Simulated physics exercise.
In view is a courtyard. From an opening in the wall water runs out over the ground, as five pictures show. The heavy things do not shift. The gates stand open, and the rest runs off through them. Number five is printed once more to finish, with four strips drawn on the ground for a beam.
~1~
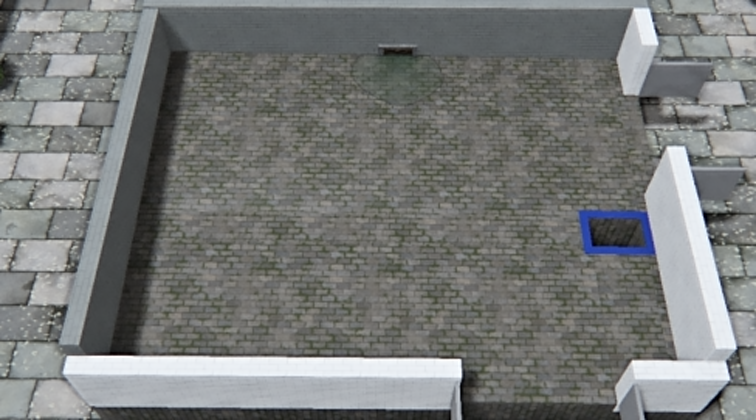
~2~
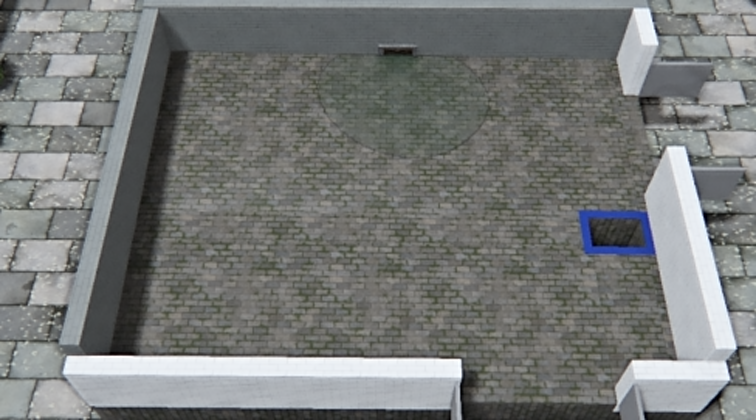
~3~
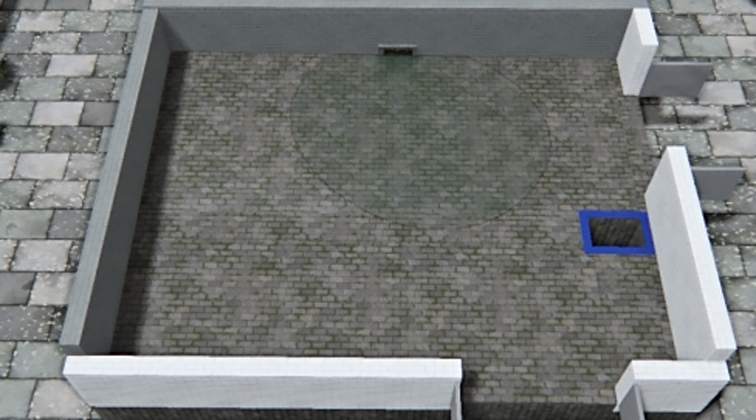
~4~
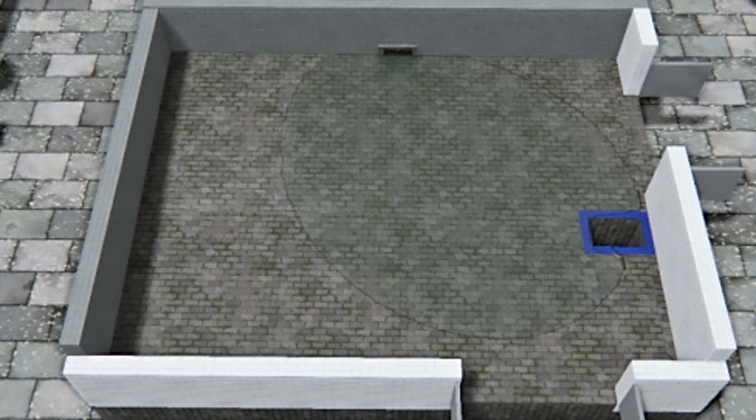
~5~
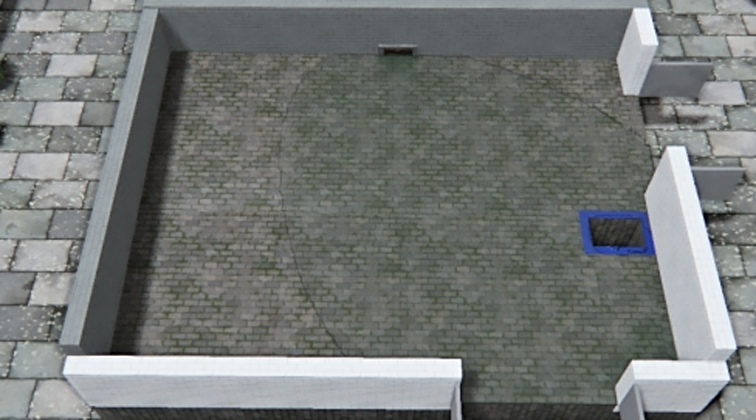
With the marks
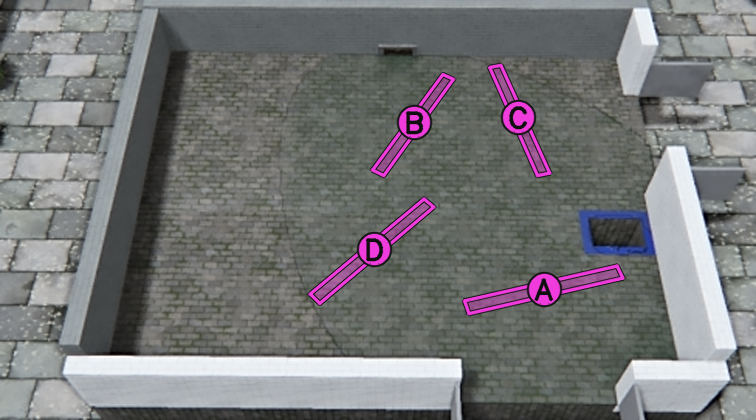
In this clip, a faint greenish wet patch spreads from an opening in the far wall across a walled, paved courtyard, widening toward the viewer and rightward, reaching the blue-rimmed gully and then the open gaps in the walls.
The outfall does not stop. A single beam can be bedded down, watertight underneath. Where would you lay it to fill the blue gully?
Use place A.
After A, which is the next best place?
That would be D.
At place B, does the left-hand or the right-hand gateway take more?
The left one.
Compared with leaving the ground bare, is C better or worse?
Worse.
On the marked copy, A from (466, 307) to (619, 272); B from (378, 172) to (448, 76); C from (495, 66) to (543, 174); D from (315, 298) to (428, 203).
If A is chosen, about 53 % of the stream goes into the blue gully, about 47 % out by the gates.
If B is chosen, about 20 % of the stream goes into the blue gully, about 80 % out by the gates.
If C is chosen, about 17 % of the stream goes into the blue gully, about 83 % out by the gates.
If D is chosen, about 30 % of the stream goes into the blue gully, about 70 % out by the gates.
